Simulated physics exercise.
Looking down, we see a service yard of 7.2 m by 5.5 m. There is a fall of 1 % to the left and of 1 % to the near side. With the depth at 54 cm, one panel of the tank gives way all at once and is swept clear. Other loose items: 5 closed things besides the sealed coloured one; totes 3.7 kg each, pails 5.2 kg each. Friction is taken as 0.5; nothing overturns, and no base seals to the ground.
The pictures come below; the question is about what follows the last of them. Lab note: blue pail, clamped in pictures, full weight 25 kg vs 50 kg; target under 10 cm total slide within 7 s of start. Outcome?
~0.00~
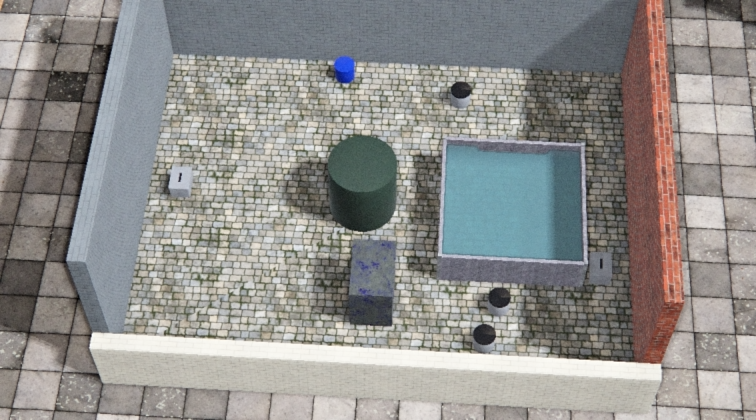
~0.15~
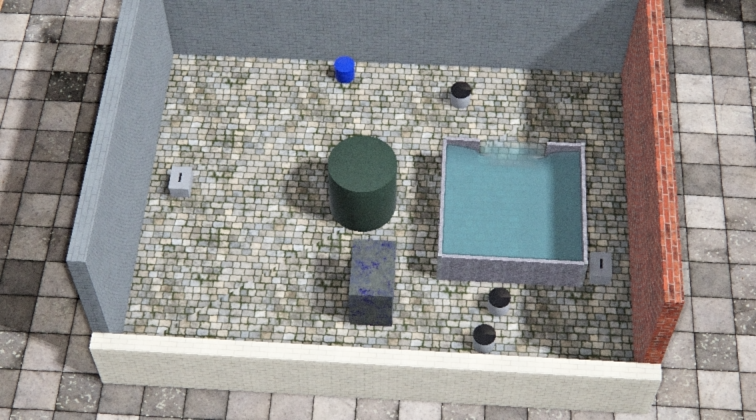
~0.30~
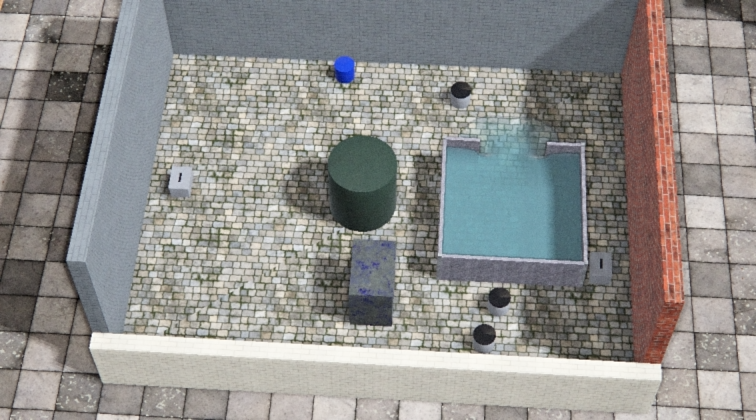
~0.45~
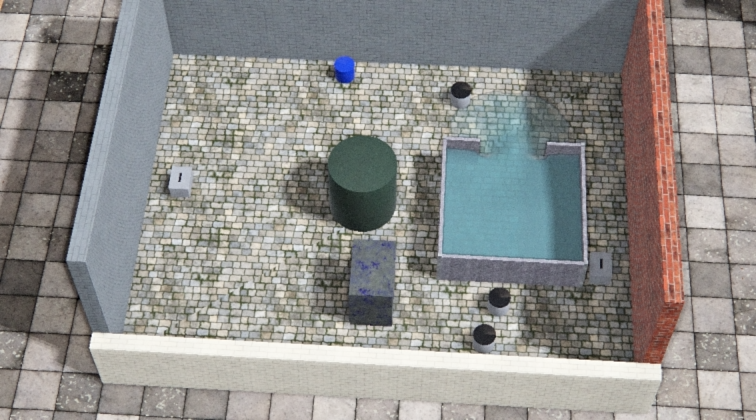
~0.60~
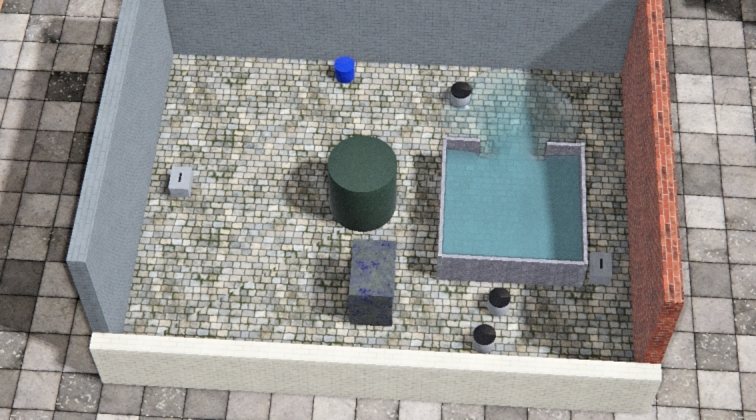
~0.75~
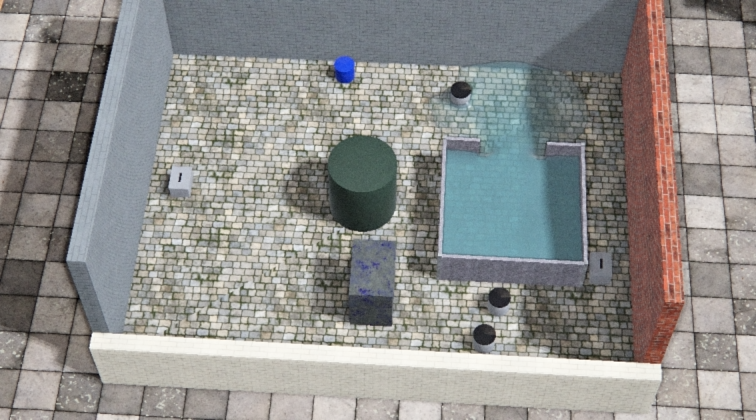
In all likelihood, going heavy is essential.
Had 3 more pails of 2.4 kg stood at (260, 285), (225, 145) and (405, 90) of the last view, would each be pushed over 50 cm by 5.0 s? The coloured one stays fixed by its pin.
Order as listed: Inside the limit, outside the limit, outside the limit.
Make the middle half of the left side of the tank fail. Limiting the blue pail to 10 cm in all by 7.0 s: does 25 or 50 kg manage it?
With that failure, the small mass keeps it.
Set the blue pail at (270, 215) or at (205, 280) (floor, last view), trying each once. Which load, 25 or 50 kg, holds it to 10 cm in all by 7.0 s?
Try 1: Lesser mass sufficient. Try 2: Lesser mass sufficient.
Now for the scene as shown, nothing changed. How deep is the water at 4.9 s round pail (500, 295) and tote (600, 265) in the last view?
Some 0 cm at the first, some 14 cm at the second.
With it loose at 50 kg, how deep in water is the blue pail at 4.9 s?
Something like 9 centimetres.
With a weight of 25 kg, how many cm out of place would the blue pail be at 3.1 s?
It would be some 30 cm from its spot.
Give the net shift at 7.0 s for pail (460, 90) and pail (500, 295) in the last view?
Displacement: 450 cm, then 0 cm.
After 1.4 s the blue pail would be 0 cm from its start with 25 kg and 0 cm from its start with 50 kg; 0 cm of water round it then.
After 3.1 s the blue pail would be 26 cm from its start with 25 kg and 1 cm from its start with 50 kg; 12 cm of water round it then.
After 4.9 s the blue pail would be 29 cm from its start with 25 kg and 1 cm from its start with 50 kg; 9 cm of water round it then.
After 7.0 s the blue pail would be 29 cm from its start with 25 kg and 1 cm from its start with 50 kg; 6 cm of water round it then.
